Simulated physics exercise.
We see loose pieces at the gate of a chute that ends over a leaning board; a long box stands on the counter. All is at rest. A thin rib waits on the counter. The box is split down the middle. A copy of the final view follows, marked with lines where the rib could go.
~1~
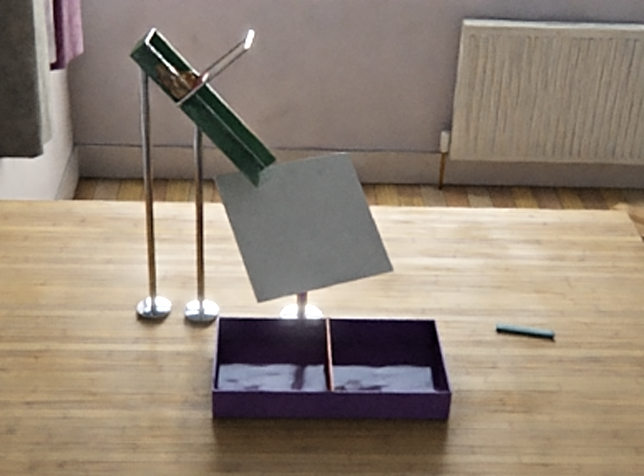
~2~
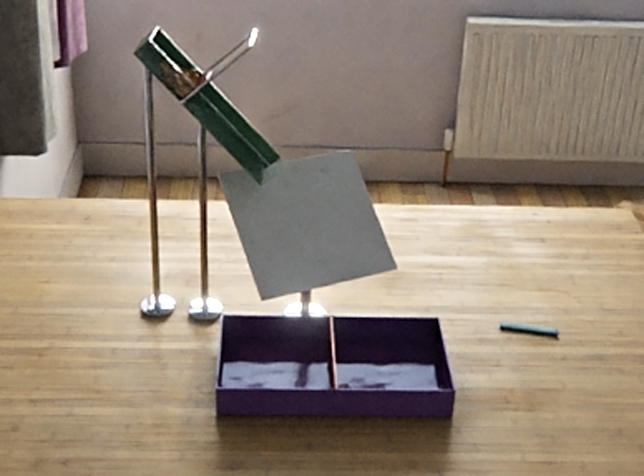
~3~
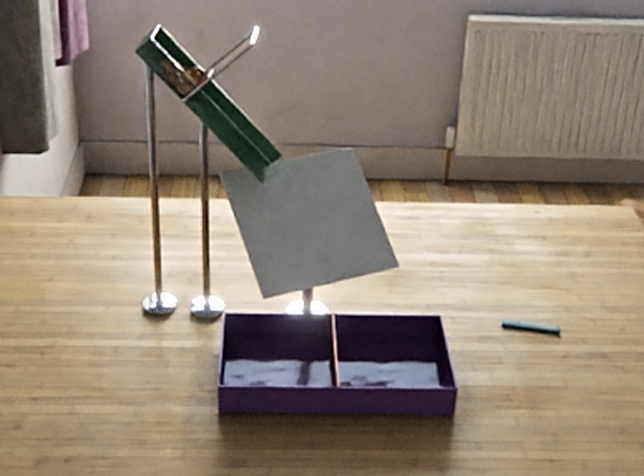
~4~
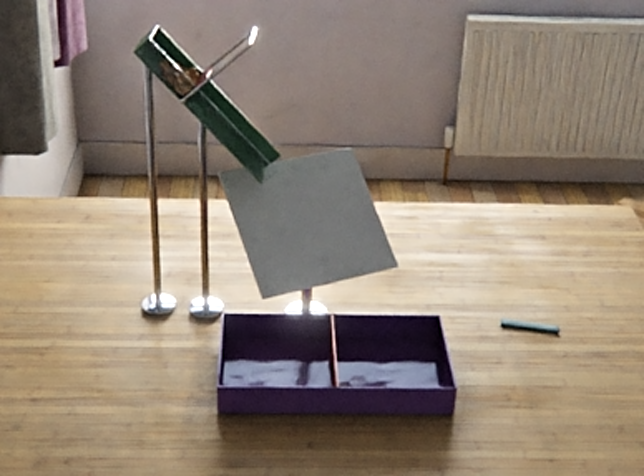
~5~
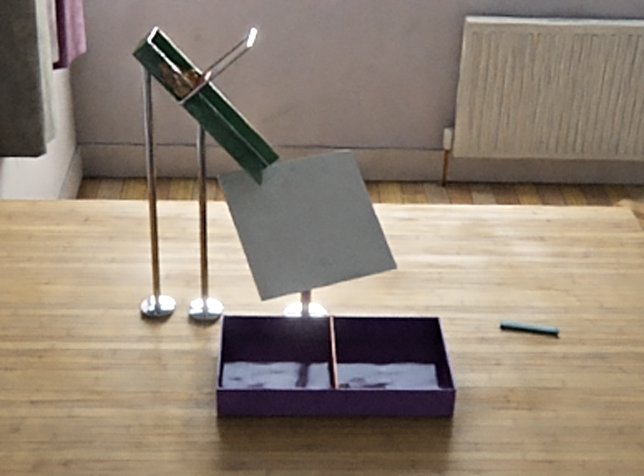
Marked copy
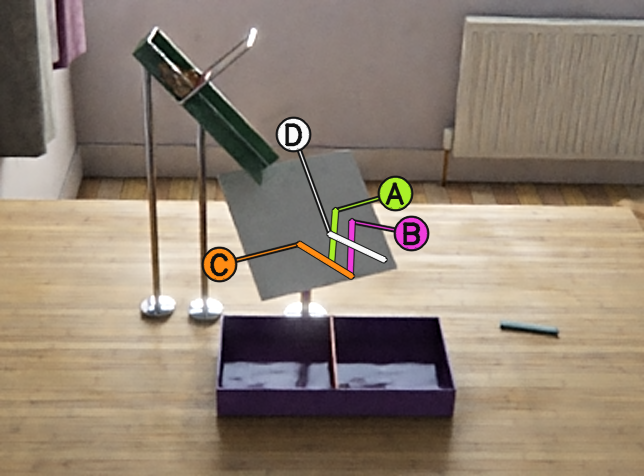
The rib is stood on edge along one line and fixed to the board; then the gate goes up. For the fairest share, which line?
I would pick line A.
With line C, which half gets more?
More lands on the right.
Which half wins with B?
Right.
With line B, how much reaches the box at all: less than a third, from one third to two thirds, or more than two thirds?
Line B gives more than two thirds.
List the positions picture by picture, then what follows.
In the first picture, load behind the gate at (178, 81), round wooden beads; lip of the chute at (259, 179), sloping fairly steeply.
In the second picture, middle of the board at (309, 221), tilted fairly steeply; middle of its low edge at (332, 284); of its high edge at (286, 161).
In the third picture, front corners of the box at (219, 386) and (457, 388); front end of its middle wall at (338, 387); gate still shut at (207, 76).
In the fourth picture, middle of the load at (182, 77); lip at (264, 175).
In the fifth picture, middle of the load at (180, 79); lip at (263, 177).
On the marked copy, line A from (335, 210) to (331, 263); line B from (352, 221) to (350, 275); line C from (299, 244) to (351, 276); line D from (330, 234) to (383, 259).
Choosing A, of what is caught, about half in the left half, about half in the right.
Choosing B, of what is caught, about a quarter in the left half, most in the right.
Choosing C, of what is caught, a small part in the left half, nearly all in the right.
Choosing D, of what is caught, a small part in the left half, nearly all in the right.
